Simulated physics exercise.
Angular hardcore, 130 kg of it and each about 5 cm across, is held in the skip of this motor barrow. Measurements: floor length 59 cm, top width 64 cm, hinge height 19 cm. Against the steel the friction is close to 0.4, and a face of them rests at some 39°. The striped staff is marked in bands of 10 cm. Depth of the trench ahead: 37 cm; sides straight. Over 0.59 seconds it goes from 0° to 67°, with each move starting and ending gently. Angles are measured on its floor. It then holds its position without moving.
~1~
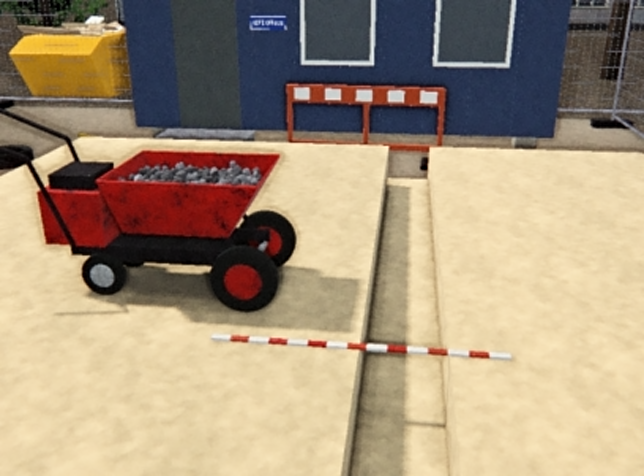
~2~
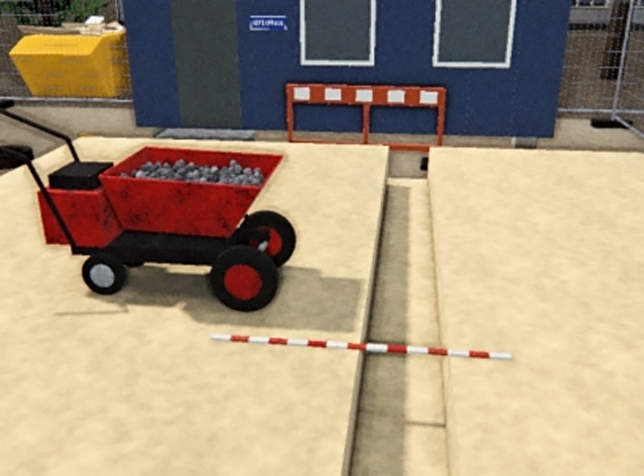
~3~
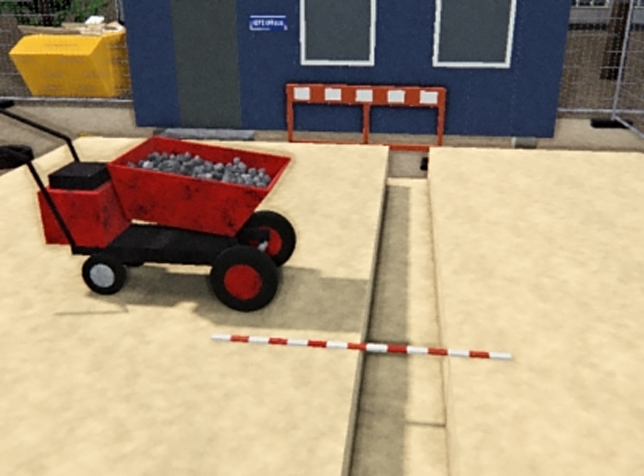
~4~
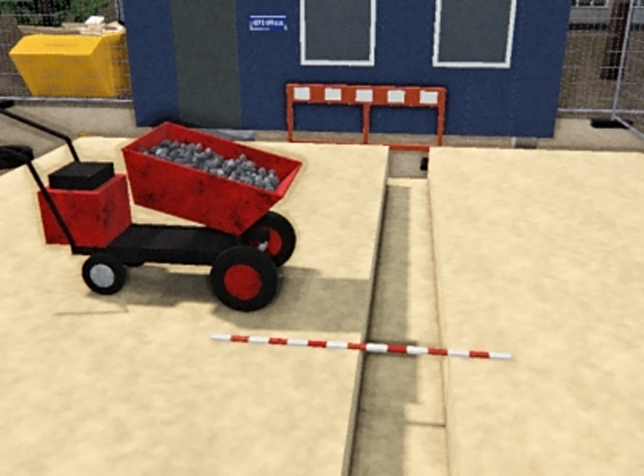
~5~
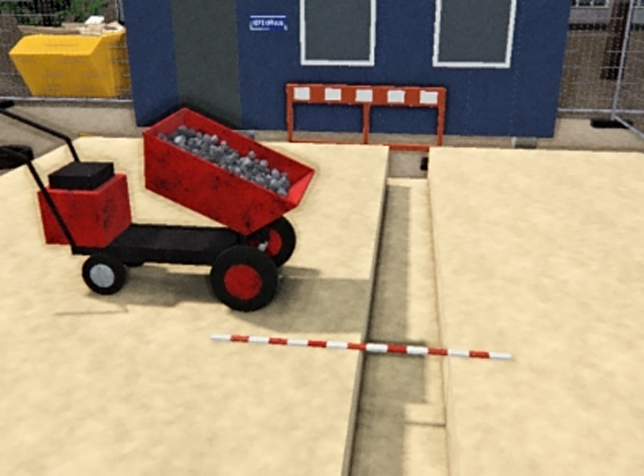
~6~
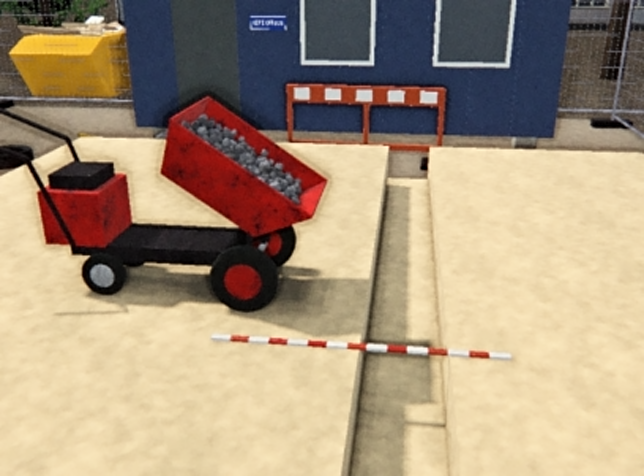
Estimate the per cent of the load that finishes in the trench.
Roughly 67 percent.
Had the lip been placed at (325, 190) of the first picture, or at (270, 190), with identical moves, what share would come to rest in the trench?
Result: Close to 25 then close to 65 per cent.
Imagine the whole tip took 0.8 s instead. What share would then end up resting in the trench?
55 %.
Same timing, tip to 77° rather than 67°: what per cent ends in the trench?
Then close to 90 per cent.
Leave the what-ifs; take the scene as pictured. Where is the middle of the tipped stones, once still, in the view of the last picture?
I'd point to around (411, 342).
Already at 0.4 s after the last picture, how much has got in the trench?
Roughly 10 percent of the load.
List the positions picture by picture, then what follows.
The skip is at 0°, its lip at (256, 188); the top of the load is at (200, 171), in the first picture.
The skip is at 2°, its lip at (260, 189); the top of the load is at (198, 170), in the second picture.
Lip at (269, 192), floor tilted 7°, highest stones at (173, 161), in the third picture.
The skip is at 15°, its lip at (282, 197); the top of the load is at (169, 147), in the fourth picture.
Lip at (297, 206), floor tilted 24°, highest stones at (182, 135), in the fifth picture.
The skip is at 34°, its lip at (312, 218); the top of the load is at (201, 124), in the sixth picture.
Then, 0.1 s after the last picture the floor is at 56°, 100 % in the skip; the foremost stones are at (320, 228).
Then, 0.4 s after the last picture the floor is at 67°, 86 % in the skip, 4 % short of the trench, 10 % in the trench; the foremost stones are at (403, 280).
Then, 0.7 s after the last picture the floor is at 67°, 38 % in the skip, 3 % short of the trench, 58 % in the trench, 1 % past the trench; the foremost stones are at (507, 301).
Then, 2.7 s after the last picture the floor is at 67°, 29 % in the skip, 3 % short of the trench, 67 % in the trench, 2 % past the trench; the foremost stones are at (546, 303).
